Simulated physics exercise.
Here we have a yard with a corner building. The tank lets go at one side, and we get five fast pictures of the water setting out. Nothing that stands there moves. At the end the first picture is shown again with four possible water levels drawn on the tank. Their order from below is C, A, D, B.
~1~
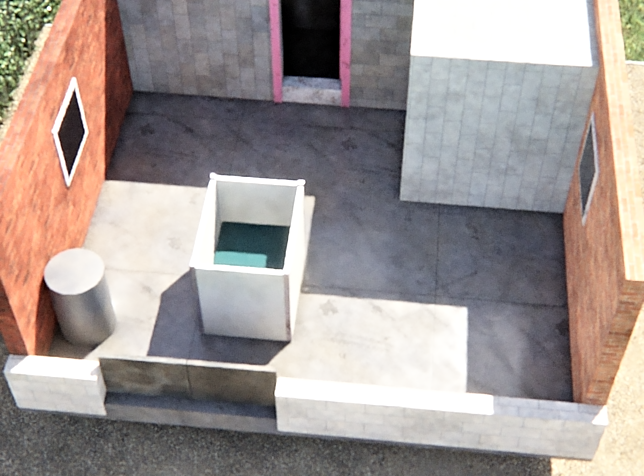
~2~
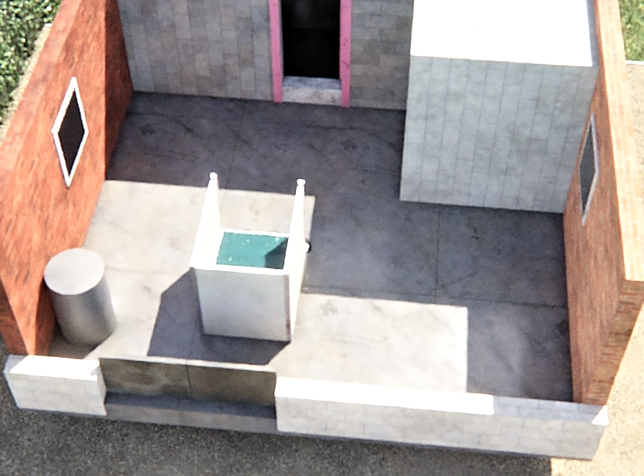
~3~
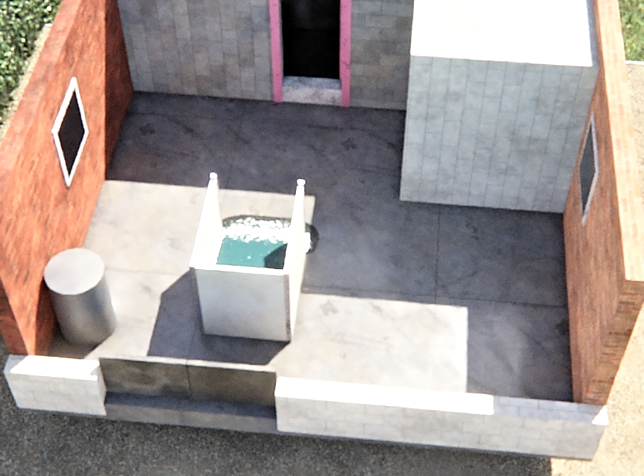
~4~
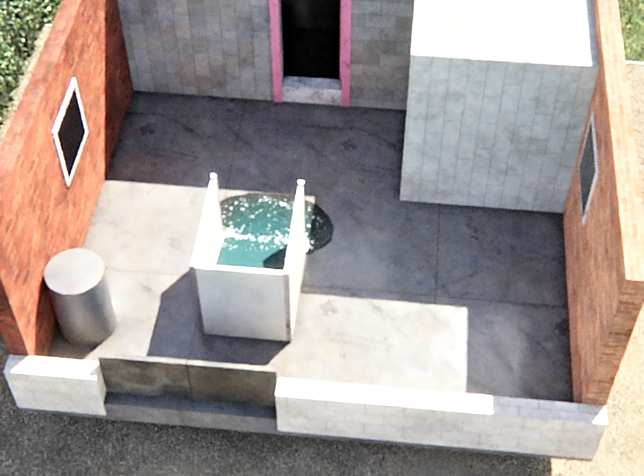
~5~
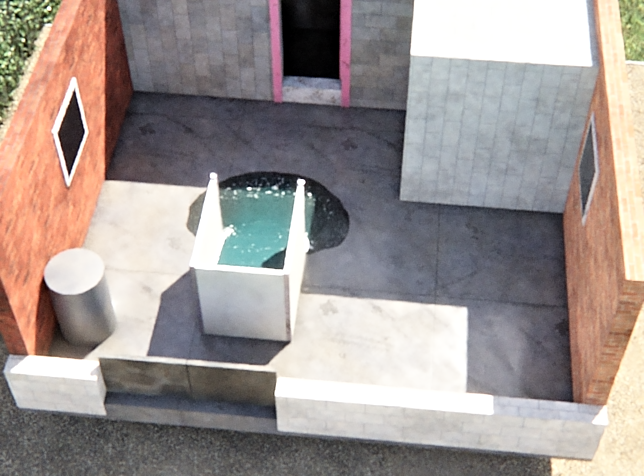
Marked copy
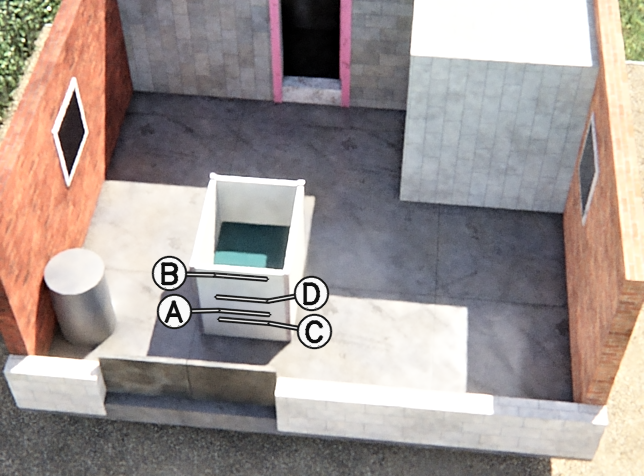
The clip opens on a walled yard with a corner building, a pink-edged doorway and a white tank of still, blue-green water. The tank's back side is suddenly gone, and foaming water pours out behind it toward the doorway side, spreading into a dark, rounded pool on the ground.
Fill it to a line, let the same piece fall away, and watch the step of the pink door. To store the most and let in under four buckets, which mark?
Take D.
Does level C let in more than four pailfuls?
No.
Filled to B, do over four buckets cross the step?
Yes, that goes wrong.
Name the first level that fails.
It is B.
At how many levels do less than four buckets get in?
Three of them.
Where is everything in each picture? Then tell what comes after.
In the first picture, water in the tank at rest, its middle at (252, 264); foot of the pink doorway at (312, 103); shut gate at (188, 367).
In the second picture, water covers 1 % of the ground, its front hidden from here.
In the third picture, water covers 2 % of the ground, its front hidden from here.
In the fourth picture, 5 % of the ground under water, visible out to (323, 240).
In the fifth picture, water covers 8 % of the ground, its front hidden from here.
In white, A at (243, 312); B at (240, 277); C at (244, 321); D at (242, 299); from the bottom up C, A, D, B.
With A, nothing gets over.
With B, about 8 bucketfuls get in.
With C, nothing gets over.
With D, a splash gets over, under a bucket.
